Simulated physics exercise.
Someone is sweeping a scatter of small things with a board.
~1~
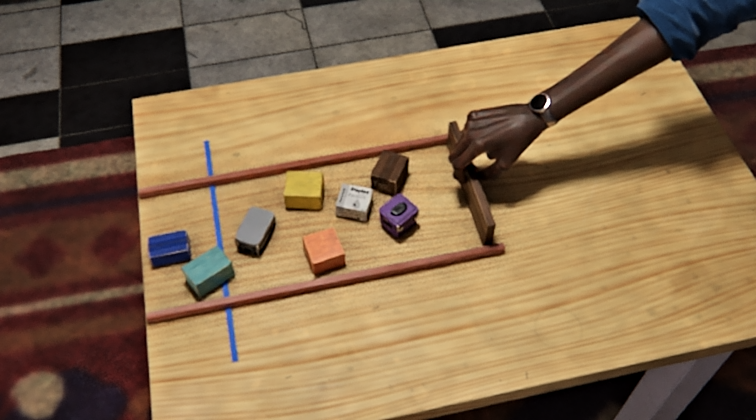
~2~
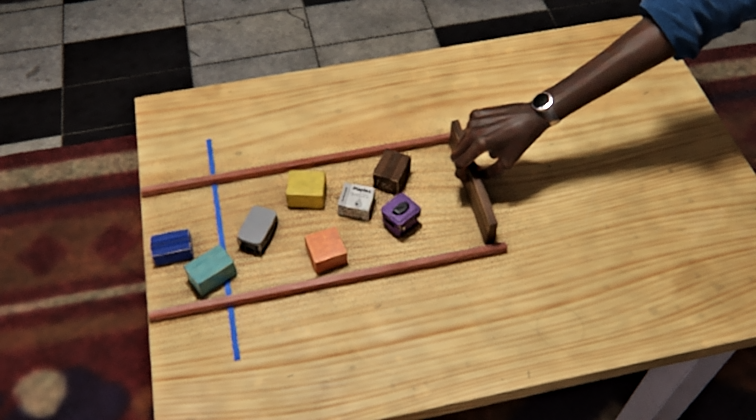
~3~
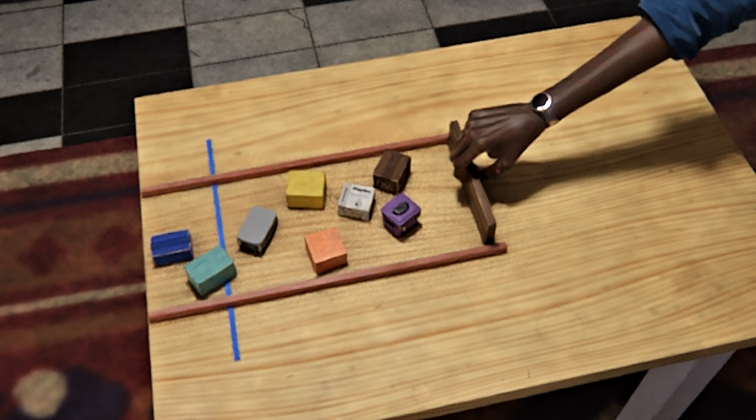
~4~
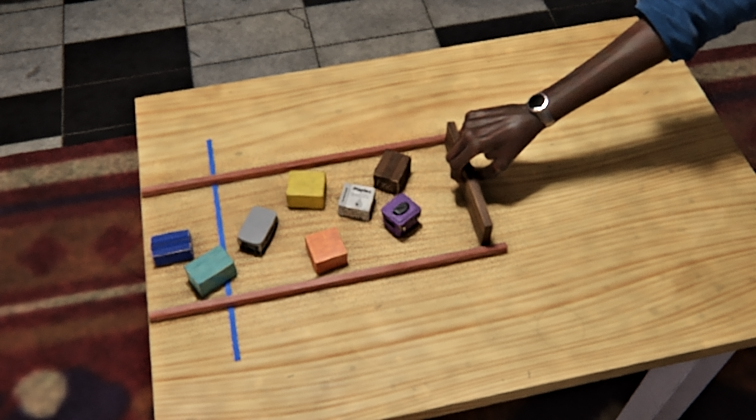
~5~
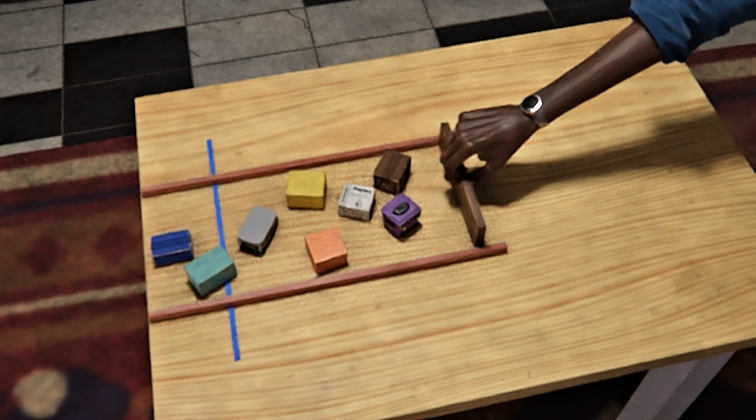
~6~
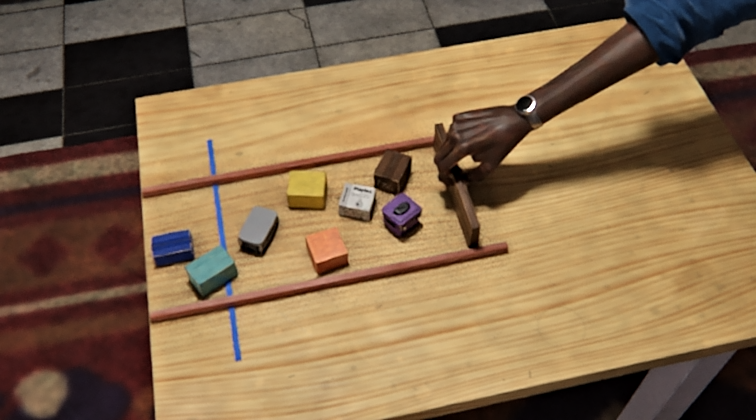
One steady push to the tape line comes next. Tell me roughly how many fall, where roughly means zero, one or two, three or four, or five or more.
Roughly, one or two fall.
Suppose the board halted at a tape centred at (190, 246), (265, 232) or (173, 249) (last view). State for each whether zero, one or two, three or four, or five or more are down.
Three to four; none at all; at least five.
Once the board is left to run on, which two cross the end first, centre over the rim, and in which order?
Going earliest first, it's the turquoise block and after it the blue box.
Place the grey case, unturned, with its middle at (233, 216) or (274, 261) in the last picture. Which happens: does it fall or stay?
Result for the grey case: Place one, it remains there; place two, it remains there.
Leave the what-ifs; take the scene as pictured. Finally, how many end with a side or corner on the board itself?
That makes 3.
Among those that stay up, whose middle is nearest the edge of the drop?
That's the blue box, it ends up nearest.
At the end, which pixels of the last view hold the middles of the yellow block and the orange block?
The first ends close to (169, 206), the second close to (182, 283).
A little later, none off yet; blue box at rest near (173, 247); turquoise block at rest near (212, 271); grey case at rest near (259, 231).
Next, none off yet; blue box at rest near (173, 247); turquoise block at rest near (209, 272); grey case shifted a little near (242, 241).
When it is over, the number that fall off is one or two; down, turquoise block.
